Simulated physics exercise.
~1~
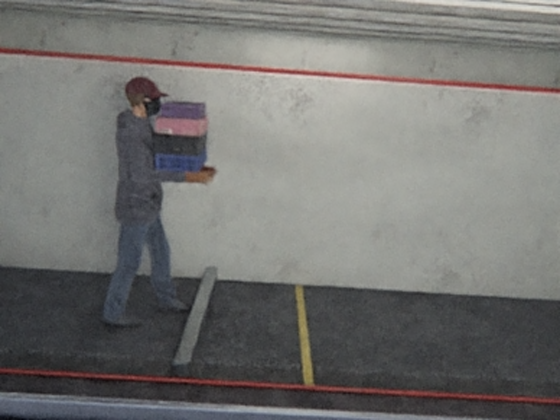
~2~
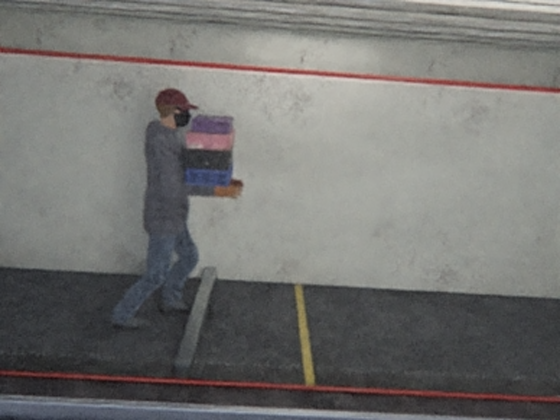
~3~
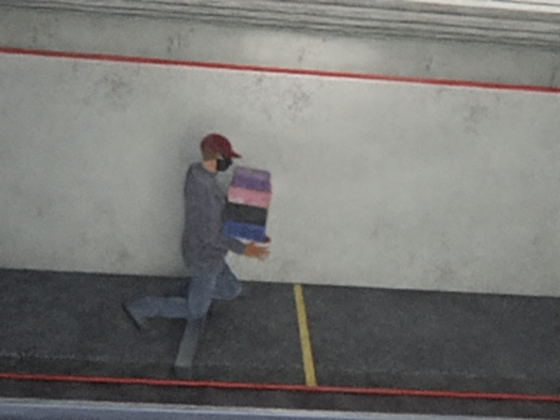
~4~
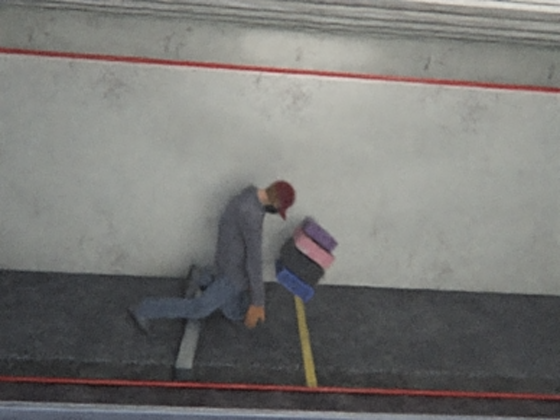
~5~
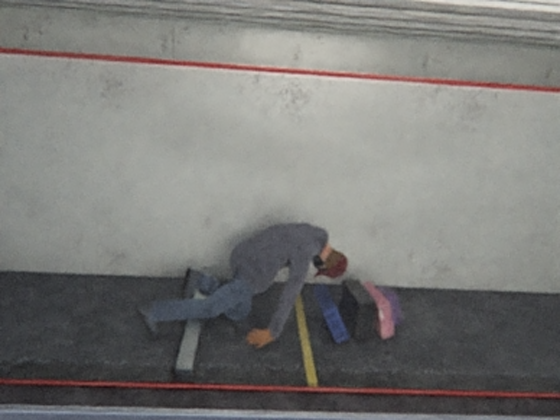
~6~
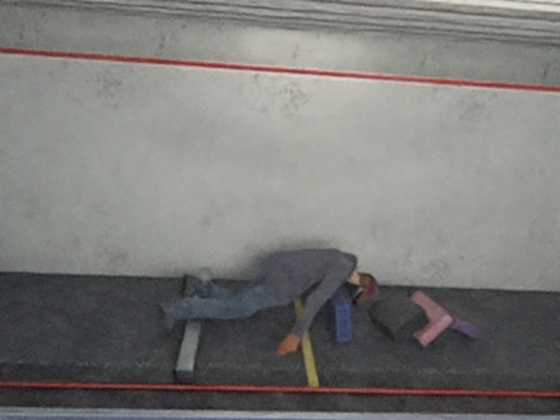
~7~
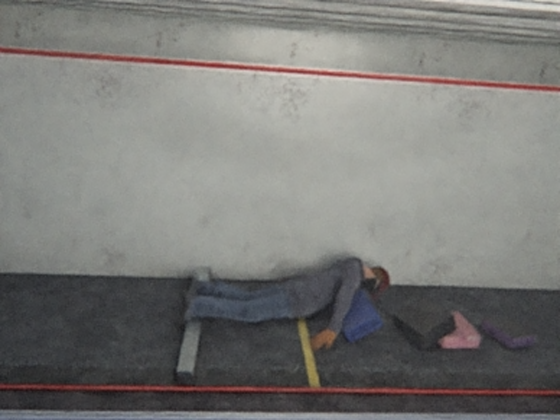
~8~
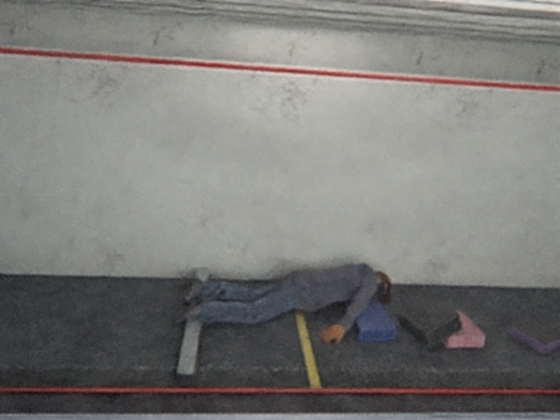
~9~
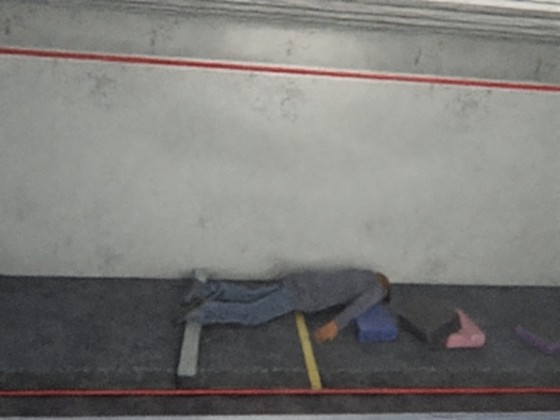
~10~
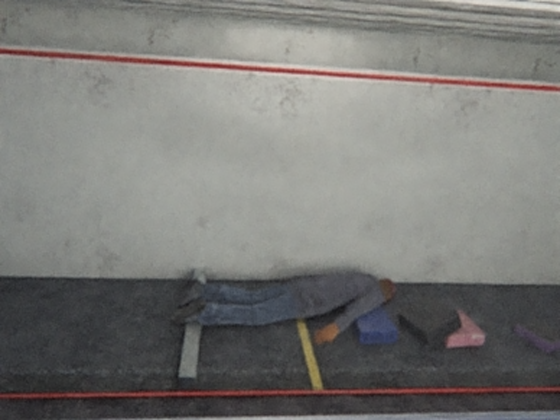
Concrete walkway, masked man in a red cap carrying stacked boxes, tripping over a rail and falling flat, boxes scattering past yellow line.
